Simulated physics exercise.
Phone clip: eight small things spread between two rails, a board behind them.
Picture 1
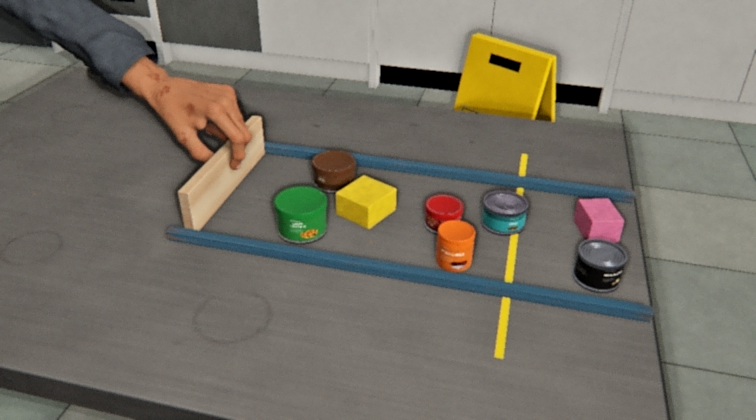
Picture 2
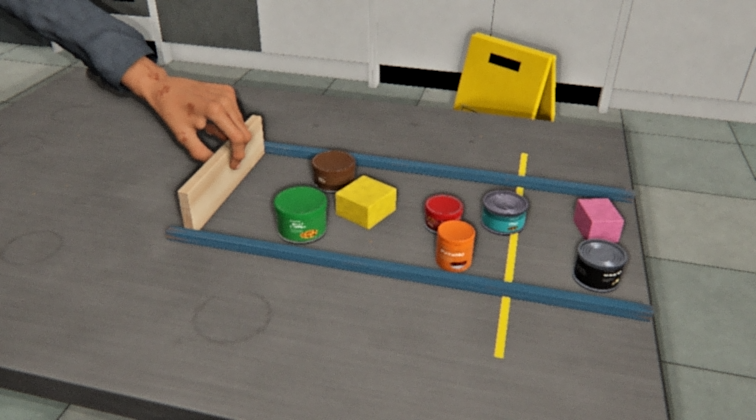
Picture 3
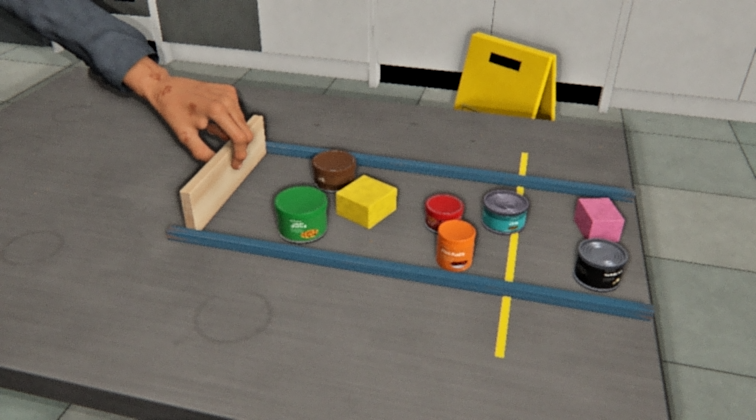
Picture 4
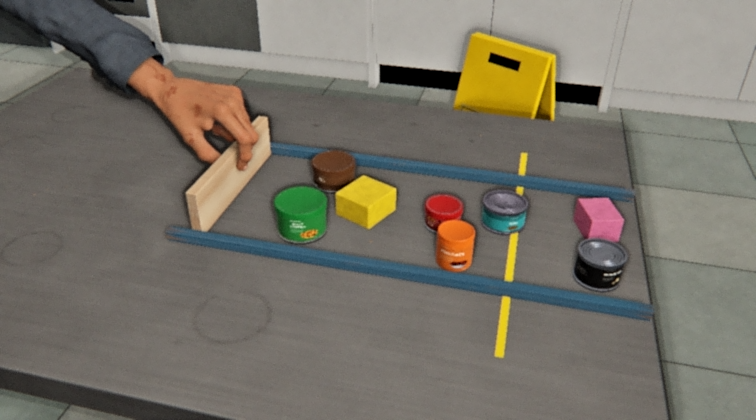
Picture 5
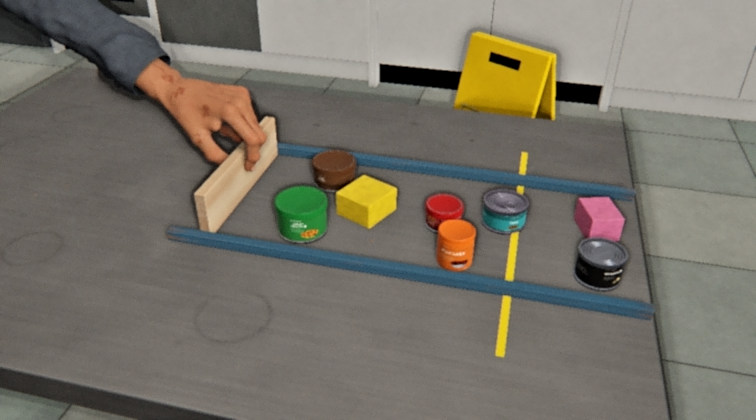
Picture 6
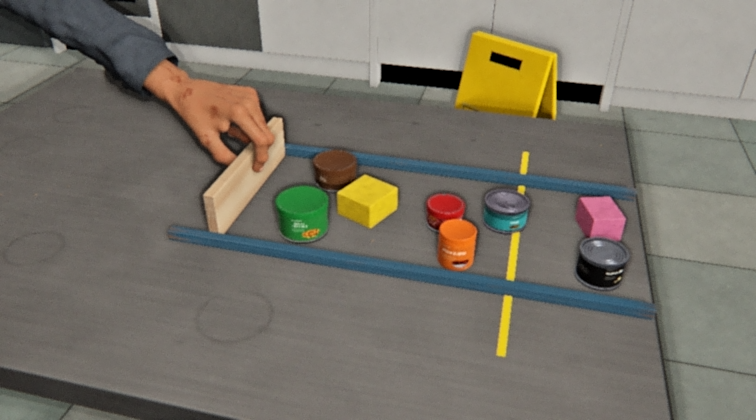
The footage shows several small tins, tubs and blocks spread between two blue rails on a grey table; a hand holding a wooden board behind them stays nearly still, then slides it slightly right while the objects remain in place.
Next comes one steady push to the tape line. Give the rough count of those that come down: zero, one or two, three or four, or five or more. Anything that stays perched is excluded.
The push is going to knock none off the table.
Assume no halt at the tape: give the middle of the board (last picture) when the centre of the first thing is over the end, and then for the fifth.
At (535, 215) for the first, at (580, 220) for the fifth.
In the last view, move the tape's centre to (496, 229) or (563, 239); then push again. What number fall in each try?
The first gives 0 and the second gives 2.
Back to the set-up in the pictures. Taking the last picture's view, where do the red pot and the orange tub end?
Red pot at (582, 238), orange tub at (585, 274).
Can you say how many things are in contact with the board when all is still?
3 are in contact with it.
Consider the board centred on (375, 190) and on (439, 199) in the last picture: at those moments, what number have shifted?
At first I count 3, and then 6.
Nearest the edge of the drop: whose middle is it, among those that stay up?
Foremost: The pink block.
Early on, none off yet; pink block at rest near (600, 219); black pot at rest near (601, 264); turquoise tin at rest near (506, 211).
A while later, none off yet; pink block at rest near (600, 219); black pot at rest near (601, 264); turquoise tin travelled about its own width near (551, 210).
Finally, the number that fall off is zero.
